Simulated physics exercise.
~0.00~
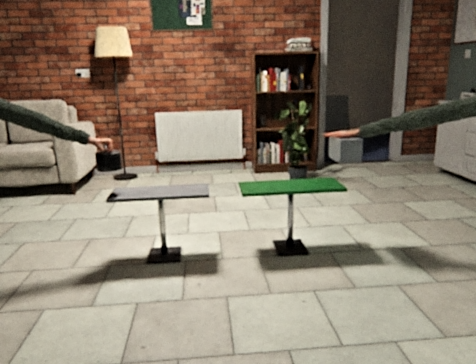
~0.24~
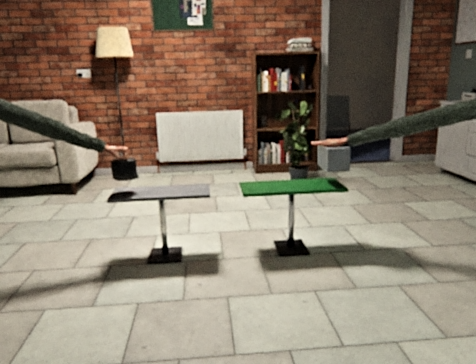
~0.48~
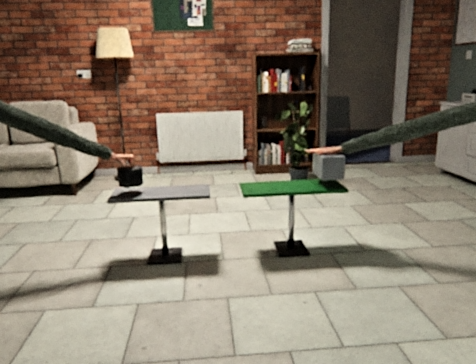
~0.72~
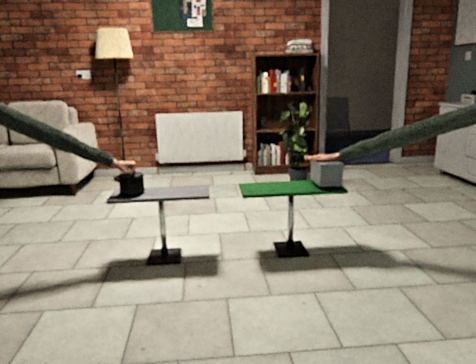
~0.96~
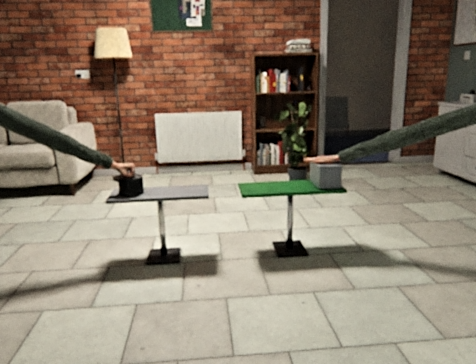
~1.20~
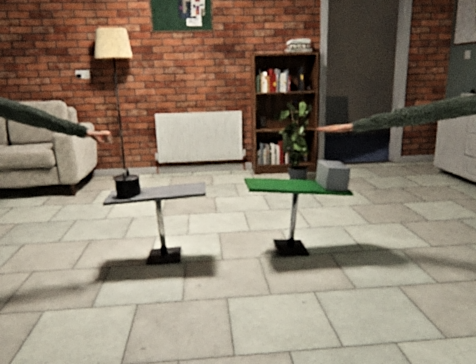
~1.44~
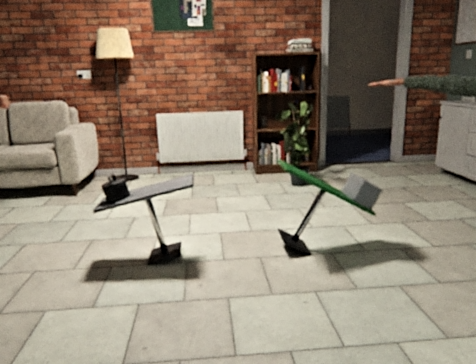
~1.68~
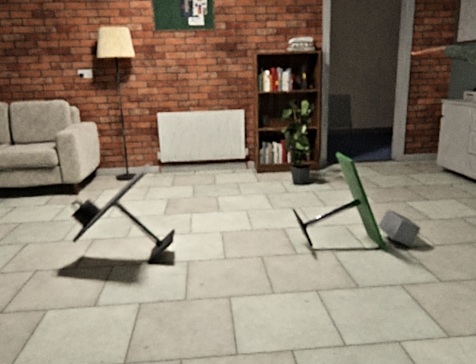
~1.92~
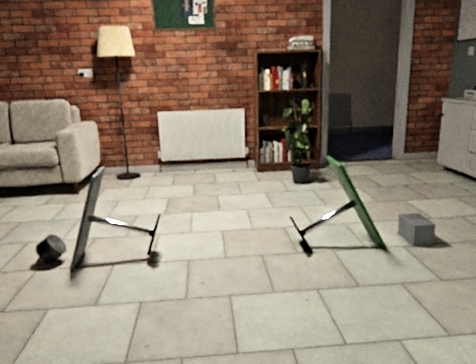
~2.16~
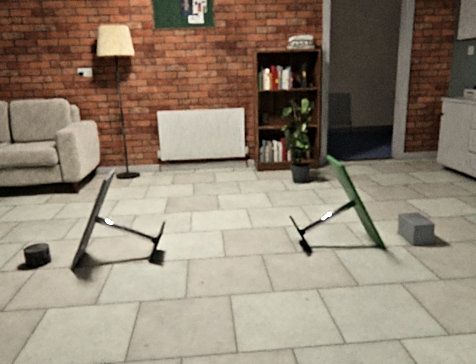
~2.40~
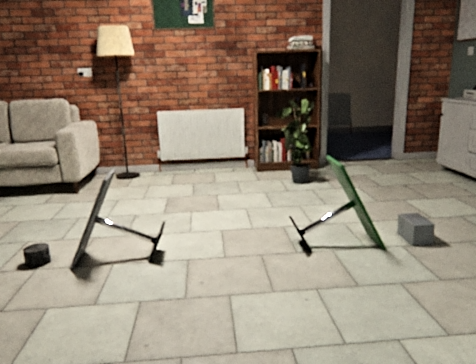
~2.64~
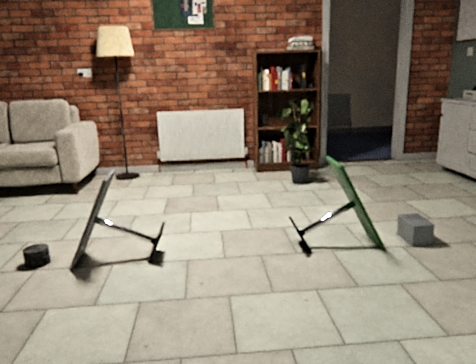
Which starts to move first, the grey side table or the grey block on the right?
The grey block on the right moves first, as a hand lowers it towards the green stand. The grey side table only starts to tip after the hands have let go.
The footage shows two hands lowering a small black object and a grey block onto the outer ends of a grey side table and a green stand. Once released, both supports tip outward and topple, and the objects end up on the tiled floor.
